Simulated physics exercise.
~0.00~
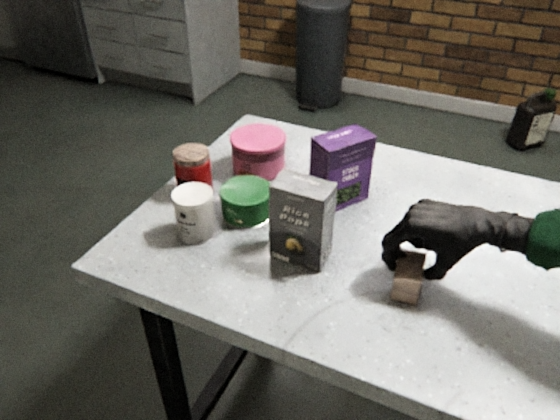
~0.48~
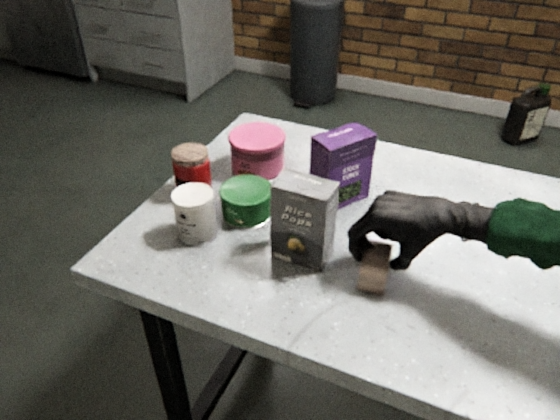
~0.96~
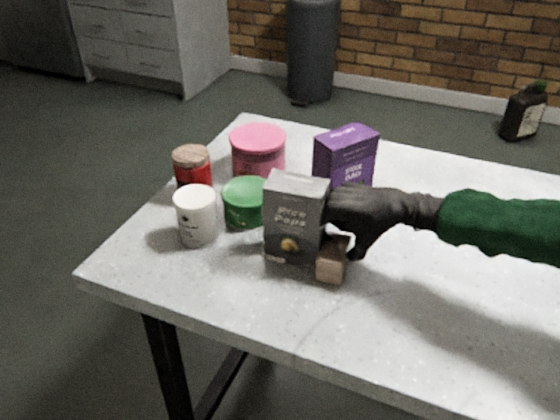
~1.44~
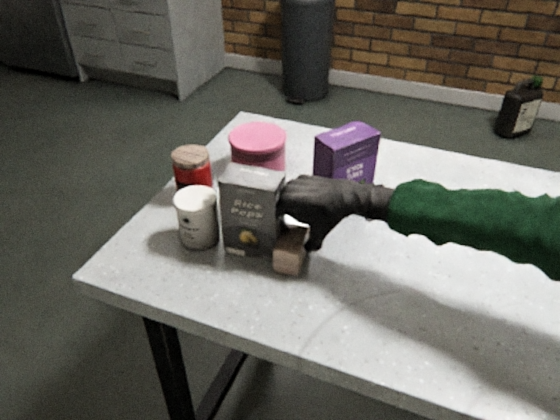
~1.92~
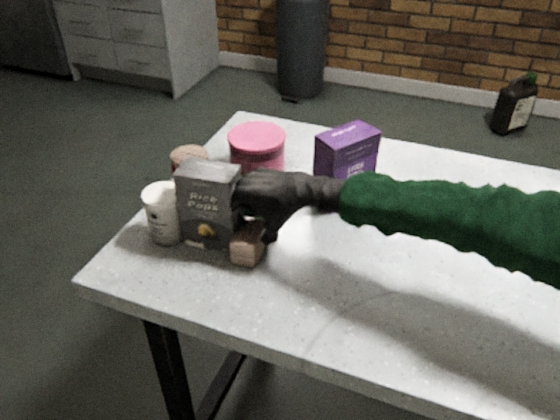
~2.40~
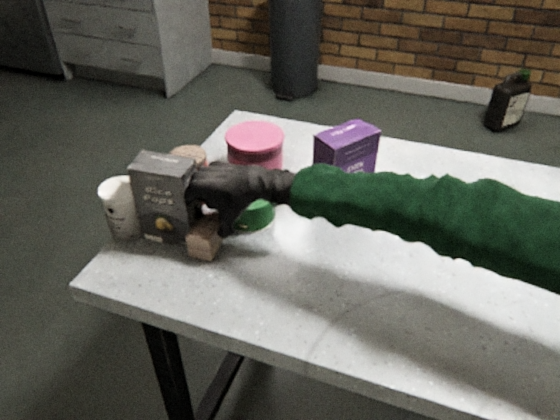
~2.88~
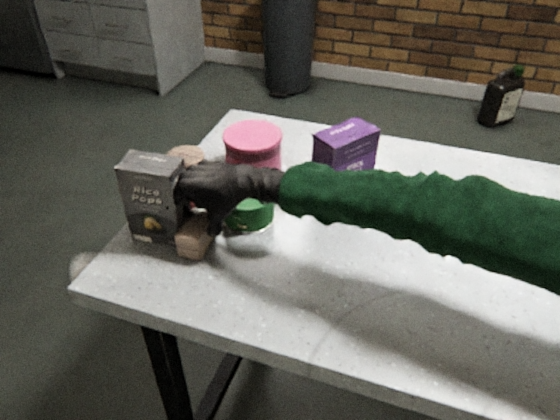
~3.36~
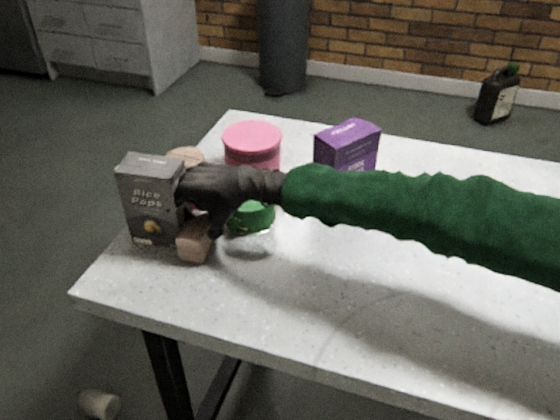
On a pale table in a room with a brick wall, a black-gloved hand slid a small block left against a grey packet, which shoved a white tin off the table's end onto the floor, while the packet stayed upright near the edge.
